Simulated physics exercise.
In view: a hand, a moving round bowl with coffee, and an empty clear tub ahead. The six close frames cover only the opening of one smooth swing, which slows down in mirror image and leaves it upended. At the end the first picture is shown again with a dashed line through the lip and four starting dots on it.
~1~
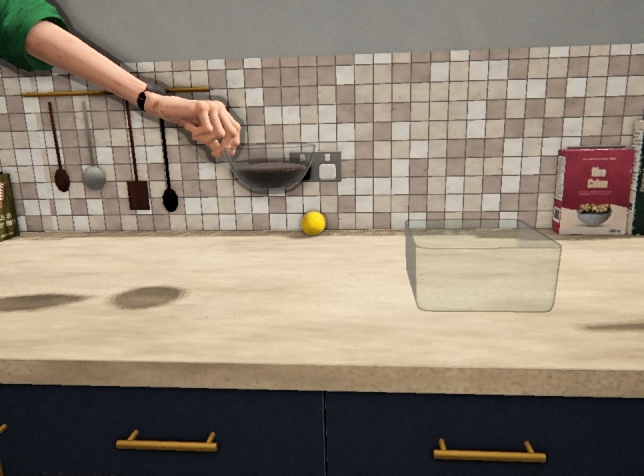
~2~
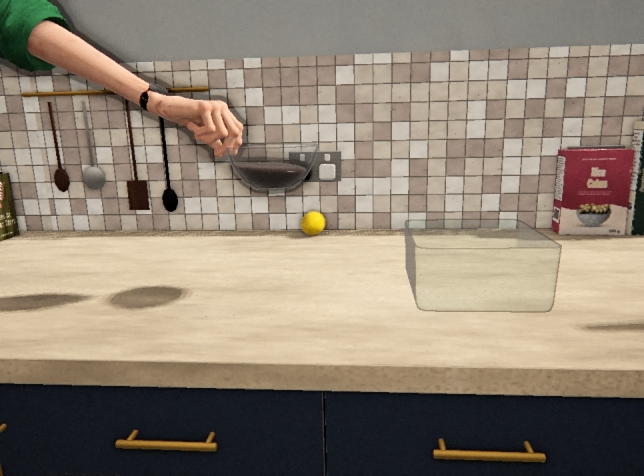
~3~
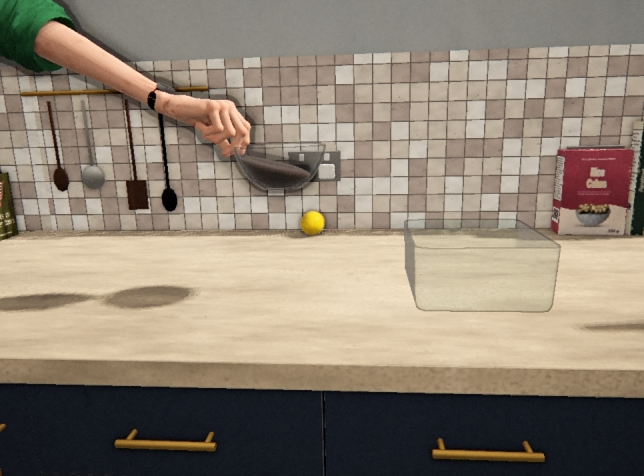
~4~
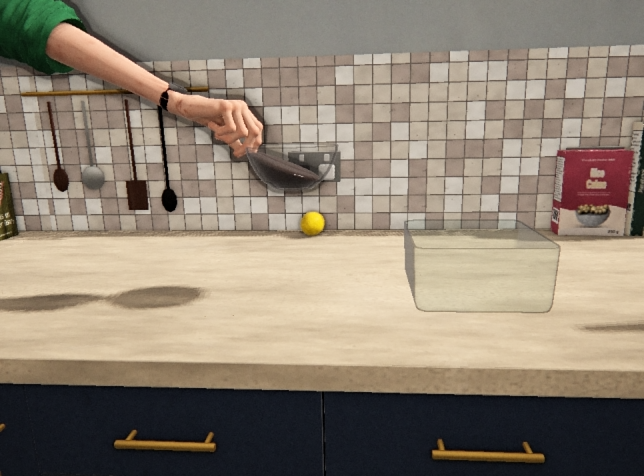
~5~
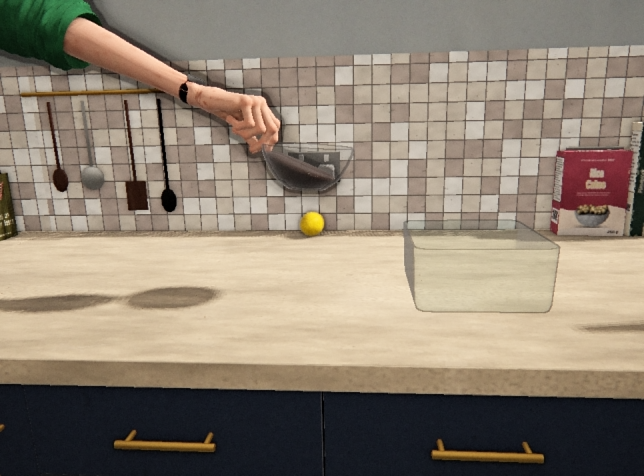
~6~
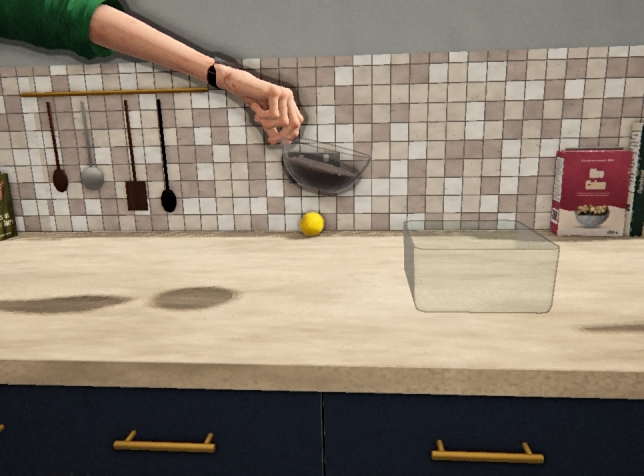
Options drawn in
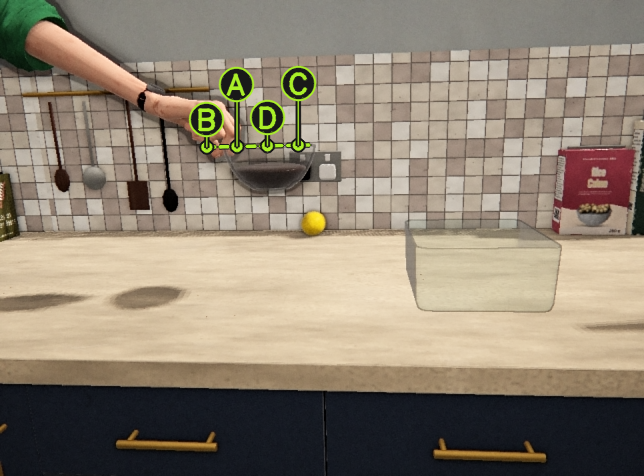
An arm in a green sleeve with a dark wristband reaches in from the upper left, holding a clear round bowl of dark liquid above a pale wooden kitchen counter, seen from the front. A yellow ball sits by the tiled wall, with hanging utensils at left and an empty clear tub and red box at right. The hand moves the bowl slightly rightward, then tilts it a little, while the view stays still.
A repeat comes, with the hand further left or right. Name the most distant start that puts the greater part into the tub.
Go for C.
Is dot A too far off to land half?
Yes.
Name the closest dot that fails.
Dot D.
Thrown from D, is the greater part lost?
Yes, that goes wrong.
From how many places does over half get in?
One of them.
On the marked copy, A at (236, 146); B at (206, 147); C at (298, 145); D at (267, 145).
With A, about 0 % lands in the tub, 99 % falls short.
With B, about 0 % lands in the tub, 100 % falls short.
With C, about 66 % lands in the tub, 28 % falls short and 6 % goes beside or beyond.
With D, about 22 % lands in the tub, 74 % falls short and 3 % goes beside or beyond.
